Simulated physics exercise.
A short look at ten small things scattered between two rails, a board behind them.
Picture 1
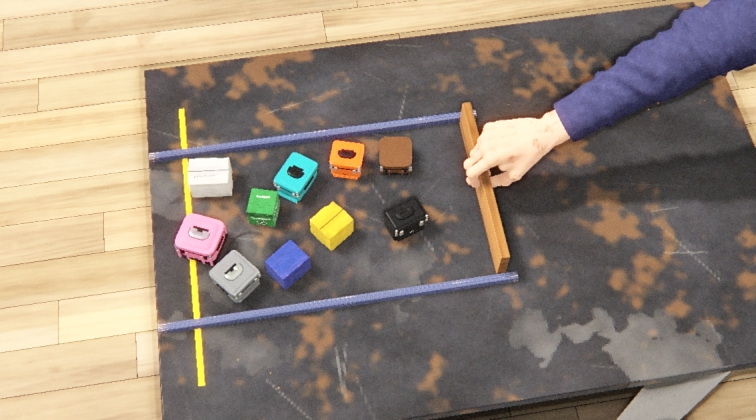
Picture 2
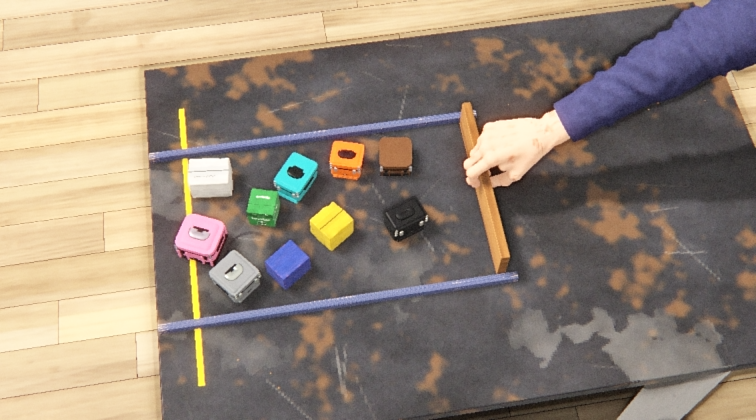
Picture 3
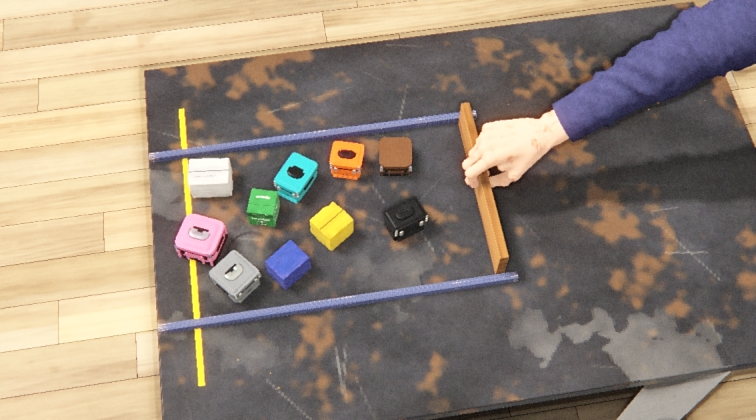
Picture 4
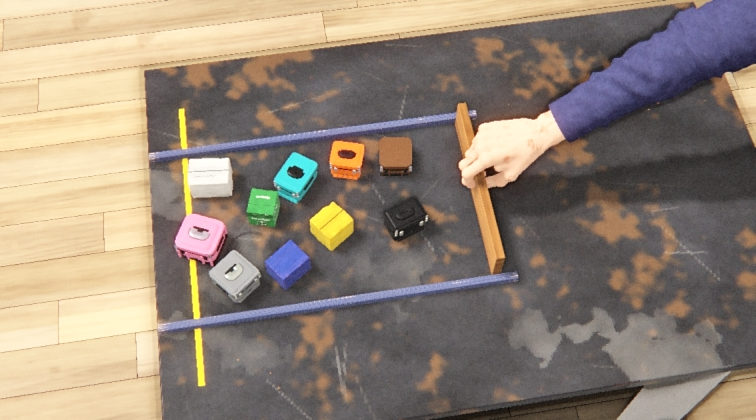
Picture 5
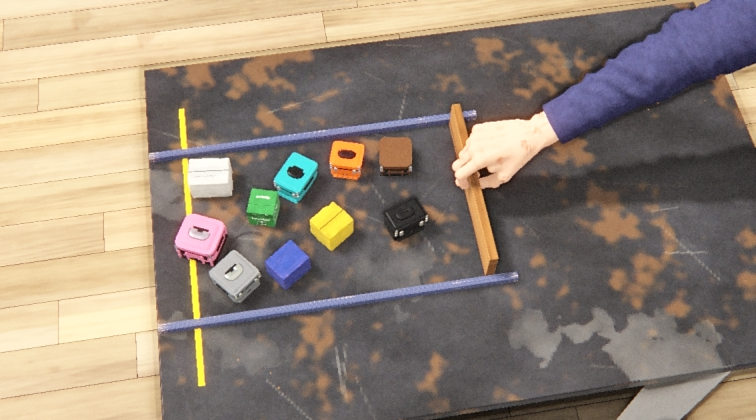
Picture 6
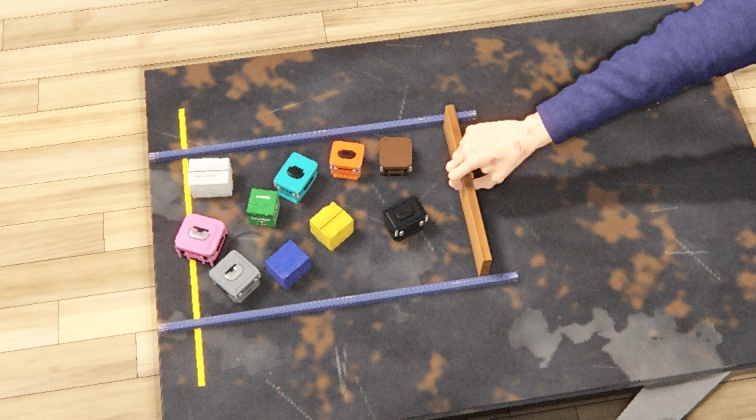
A hand in a blue sleeve slid a wooden board slightly left between two blue rails, while the small colourful boxes and cases scattered in front of it, near a yellow line, stayed still.
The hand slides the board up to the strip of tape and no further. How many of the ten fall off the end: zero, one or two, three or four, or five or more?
The number that fall off is five or more.
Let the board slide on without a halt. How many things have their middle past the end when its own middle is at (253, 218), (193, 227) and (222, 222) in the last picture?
In that order 1, 6 and 3.
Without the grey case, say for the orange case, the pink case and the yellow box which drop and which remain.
The orange case falls; the pink case is lost; the yellow box drops off.
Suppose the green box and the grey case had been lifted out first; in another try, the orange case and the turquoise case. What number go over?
Fallen: 5, and 4 in the other try.
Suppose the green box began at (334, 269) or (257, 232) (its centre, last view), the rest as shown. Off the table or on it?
Place by place, it stays on; falls.
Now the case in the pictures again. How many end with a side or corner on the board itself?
In contact: 4.
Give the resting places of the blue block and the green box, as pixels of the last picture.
About (171, 275), and the other about (171, 218).
Early on, none off yet; pink case at rest near (202, 239); white box at rest near (211, 178); grey case at rest near (236, 278).
Finally, the number that fall off is five or more; lost, orange case, yellow box, turquoise case, grey case, white box and pink case.
